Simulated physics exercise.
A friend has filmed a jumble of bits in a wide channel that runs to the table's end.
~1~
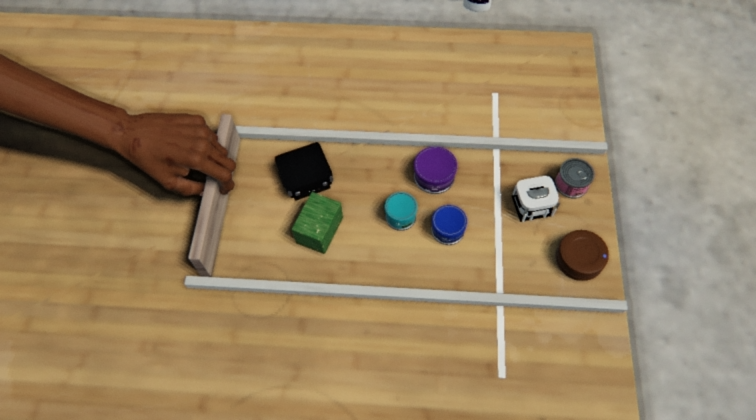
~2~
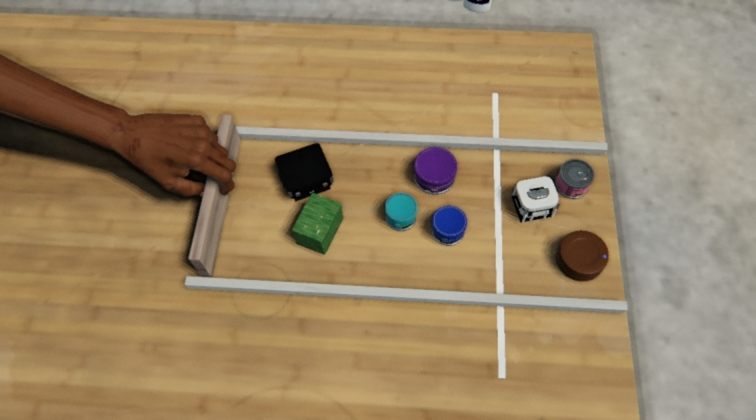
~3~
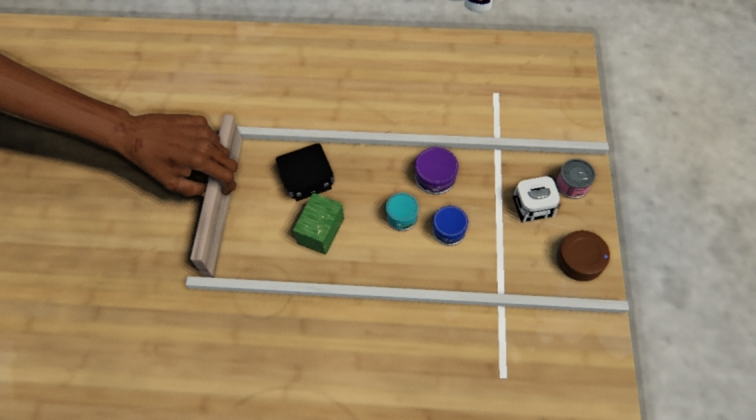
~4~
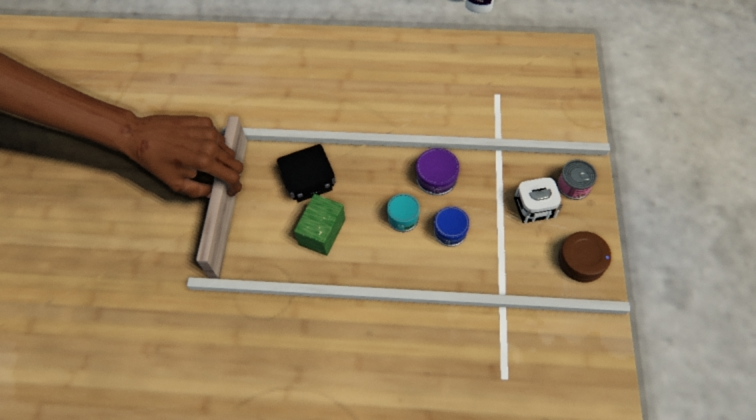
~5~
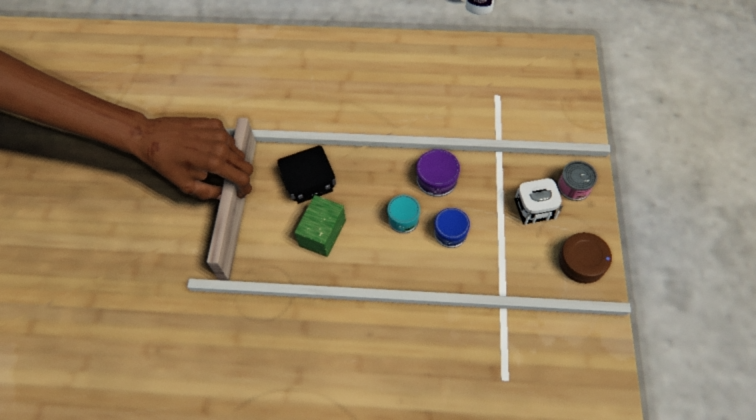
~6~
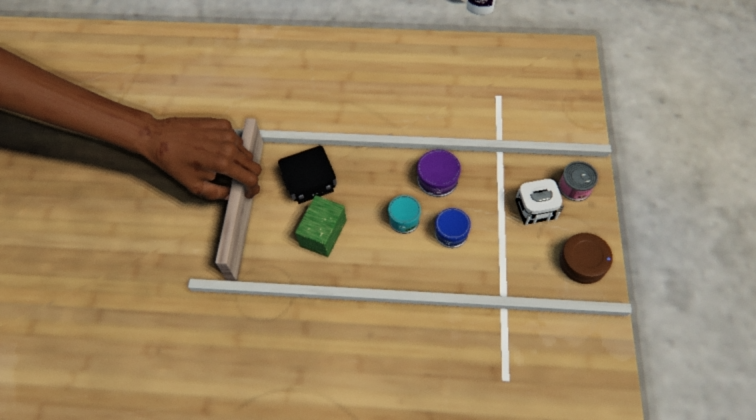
The clip opens on a hand holding a wooden board at the left of a railed channel, with a black case, green block, colourful tins, a white case and a brown lid spread to its right. The hand then slides the board slightly right, while the objects stay essentially still.
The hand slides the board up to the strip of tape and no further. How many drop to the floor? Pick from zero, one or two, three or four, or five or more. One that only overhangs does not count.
As it turns out, the number that fall off is zero.
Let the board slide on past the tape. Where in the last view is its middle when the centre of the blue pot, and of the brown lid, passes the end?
Near (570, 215) and (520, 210).
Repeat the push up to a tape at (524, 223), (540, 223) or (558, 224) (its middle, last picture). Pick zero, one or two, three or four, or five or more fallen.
Taking them in turn, one to two; one or two; three to four.
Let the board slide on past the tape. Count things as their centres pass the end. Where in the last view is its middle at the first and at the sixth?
Its middle is around (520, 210) and later (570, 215).
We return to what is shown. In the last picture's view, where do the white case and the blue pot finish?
Near (576, 204) and (580, 250).
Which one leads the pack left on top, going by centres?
The brown lid ends nearest.
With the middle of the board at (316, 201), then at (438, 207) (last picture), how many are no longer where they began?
The counts are 2 and 5.
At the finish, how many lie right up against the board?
The number is 2.
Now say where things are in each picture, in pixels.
In the first picture, brown lid (582, 255); pink tin (574, 178); white case (535, 199); board (217, 193); tape (498, 219).
In the second picture, pink tin (574, 179); black case (305, 172).
In the third picture, white case (536, 200); green block (319, 224).
In the fourth picture, brown lid (584, 257); purple tin (437, 172).
In the fifth picture, pink tin (577, 181); board (234, 197).
In the sixth picture, brown lid (586, 258); pink tin (578, 181); white case (538, 202); board (241, 197); tape (502, 221).
Soon after, none off yet; brown lid at rest near (586, 258); pink tin at rest near (578, 181); white case at rest near (538, 202).
At rest, the number that fall off is zero.
